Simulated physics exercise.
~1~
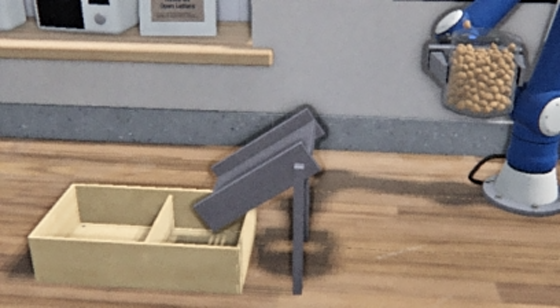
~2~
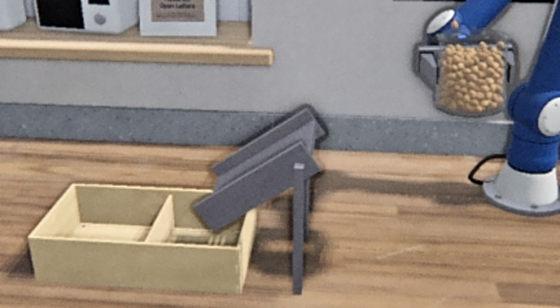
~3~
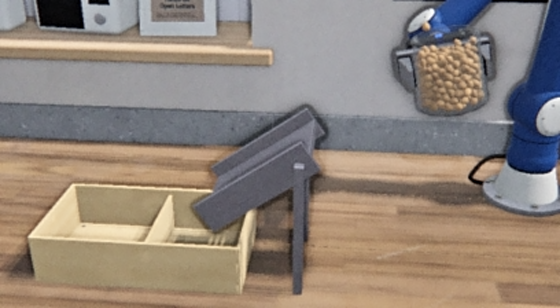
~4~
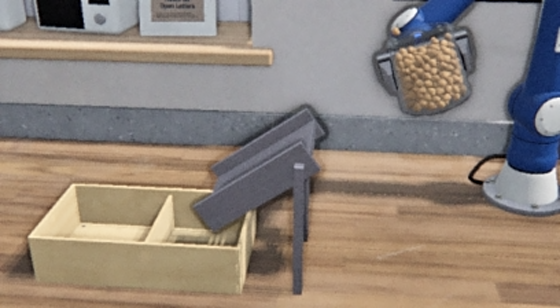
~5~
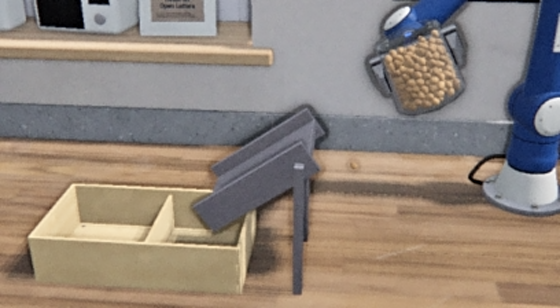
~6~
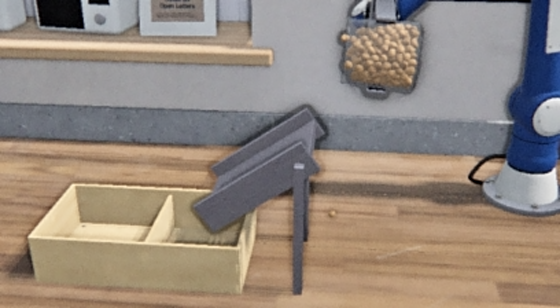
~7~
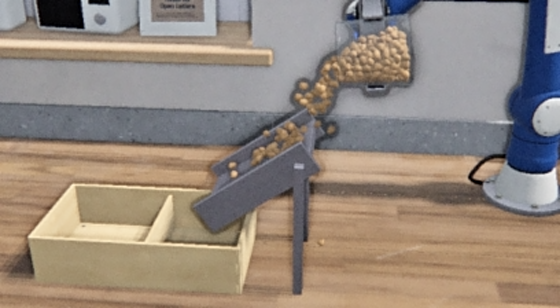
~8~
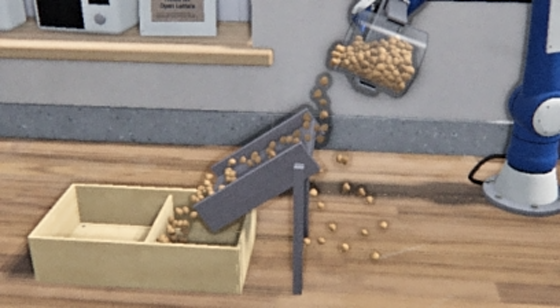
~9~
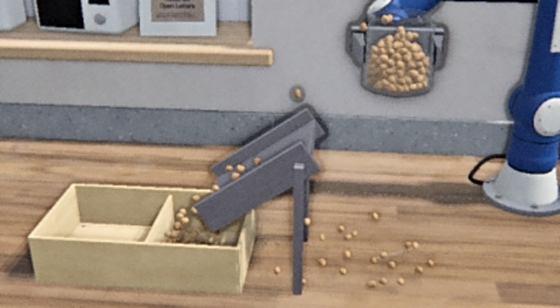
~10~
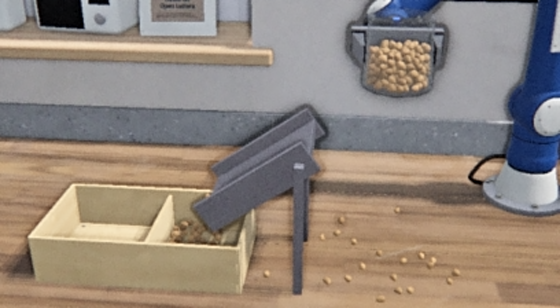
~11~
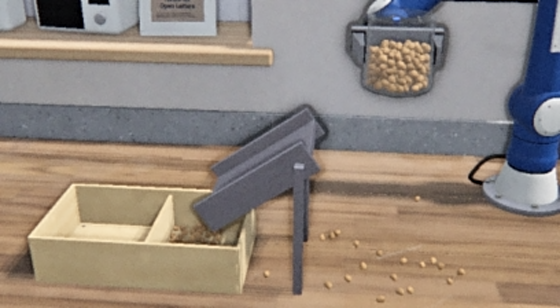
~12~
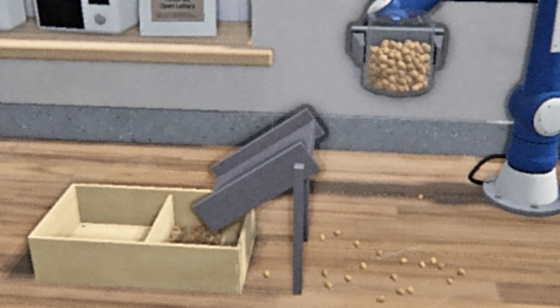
A blue robot arm carries a clear container of tan beans left, tips it over a sloped grey chute, then levels it; some beans slide into the divided box's right section, others scatter across the wooden table, and many remain in the container as everything settles.
